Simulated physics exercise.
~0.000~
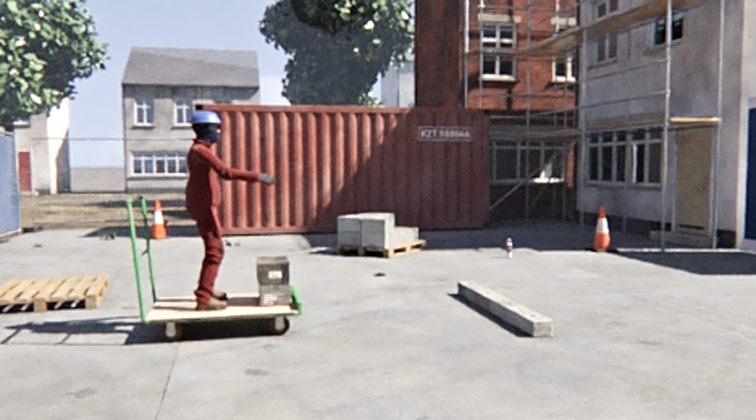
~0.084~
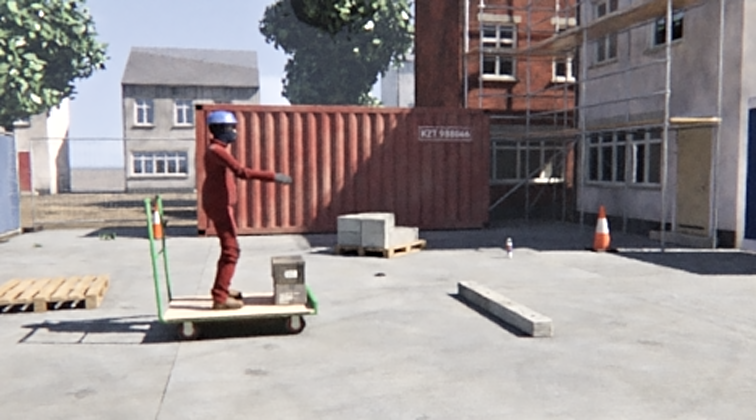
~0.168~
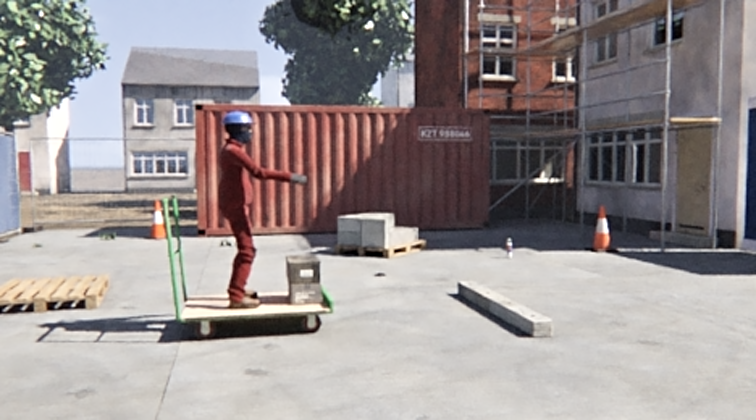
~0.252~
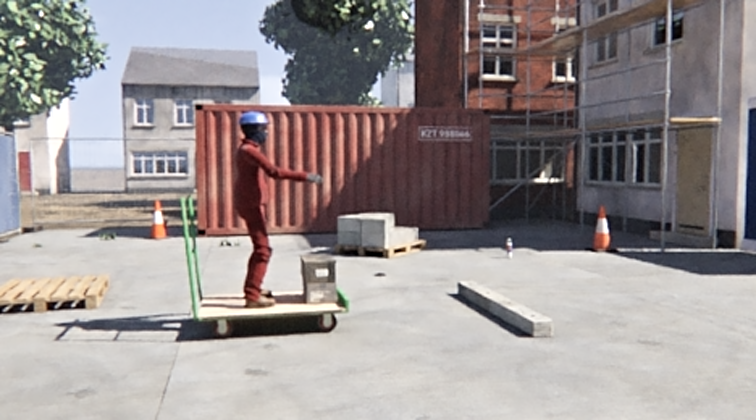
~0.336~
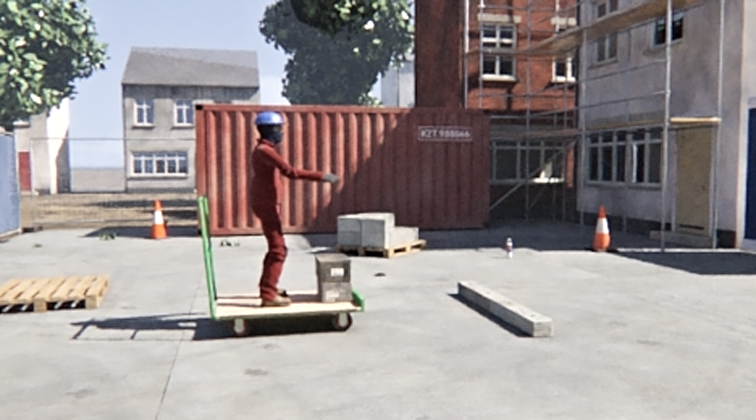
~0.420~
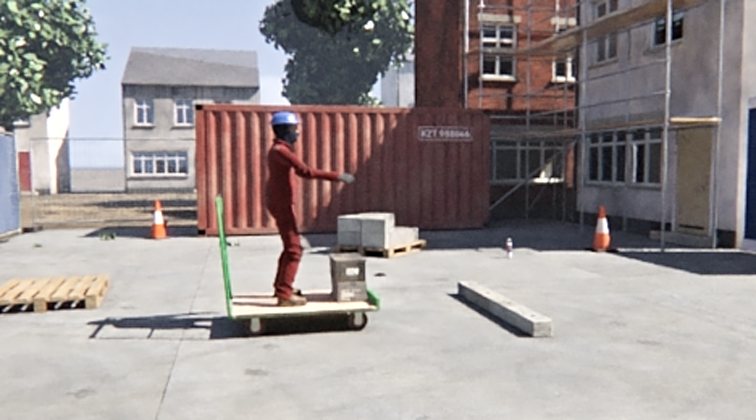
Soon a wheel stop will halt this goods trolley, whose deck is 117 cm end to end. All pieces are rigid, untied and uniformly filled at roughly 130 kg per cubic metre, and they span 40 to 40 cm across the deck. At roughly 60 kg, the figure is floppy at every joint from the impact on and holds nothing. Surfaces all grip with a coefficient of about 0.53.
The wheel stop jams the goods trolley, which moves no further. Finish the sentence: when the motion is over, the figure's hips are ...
Beyond the front rim.
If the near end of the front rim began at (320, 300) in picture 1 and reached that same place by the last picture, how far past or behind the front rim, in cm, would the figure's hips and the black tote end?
Both stay short of the rim: The hips by 70 cm and black by 10 cm.
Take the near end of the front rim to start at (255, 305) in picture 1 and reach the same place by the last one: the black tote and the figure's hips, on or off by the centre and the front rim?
Then black off, hips off.
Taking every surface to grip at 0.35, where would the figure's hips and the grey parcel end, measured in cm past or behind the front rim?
Hips 70 past, grey 20 behind.
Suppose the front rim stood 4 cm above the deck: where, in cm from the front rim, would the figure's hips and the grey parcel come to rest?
So the hips go 0 cm beyond the rim, while the grey one stops 20 cm short of it.
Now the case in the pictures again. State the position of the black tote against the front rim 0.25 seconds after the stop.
Past the rim, near 5 cm.
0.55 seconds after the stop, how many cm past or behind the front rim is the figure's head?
About 30 cm past the rim.
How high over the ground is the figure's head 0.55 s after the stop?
Roughly 70 cm above it.
The wheels strike at 1.21 s.
After 1.76 s the figure's hips are 35 cm behind the rim, near (464, 229) in the last picture's view.
After 2.21 s the figure's hips are 18 cm past the rim, near (517, 255) in the last picture's view.
At rest, 4.2 s, past the rim, black tote and the figure's hips; behind it, grey parcel.
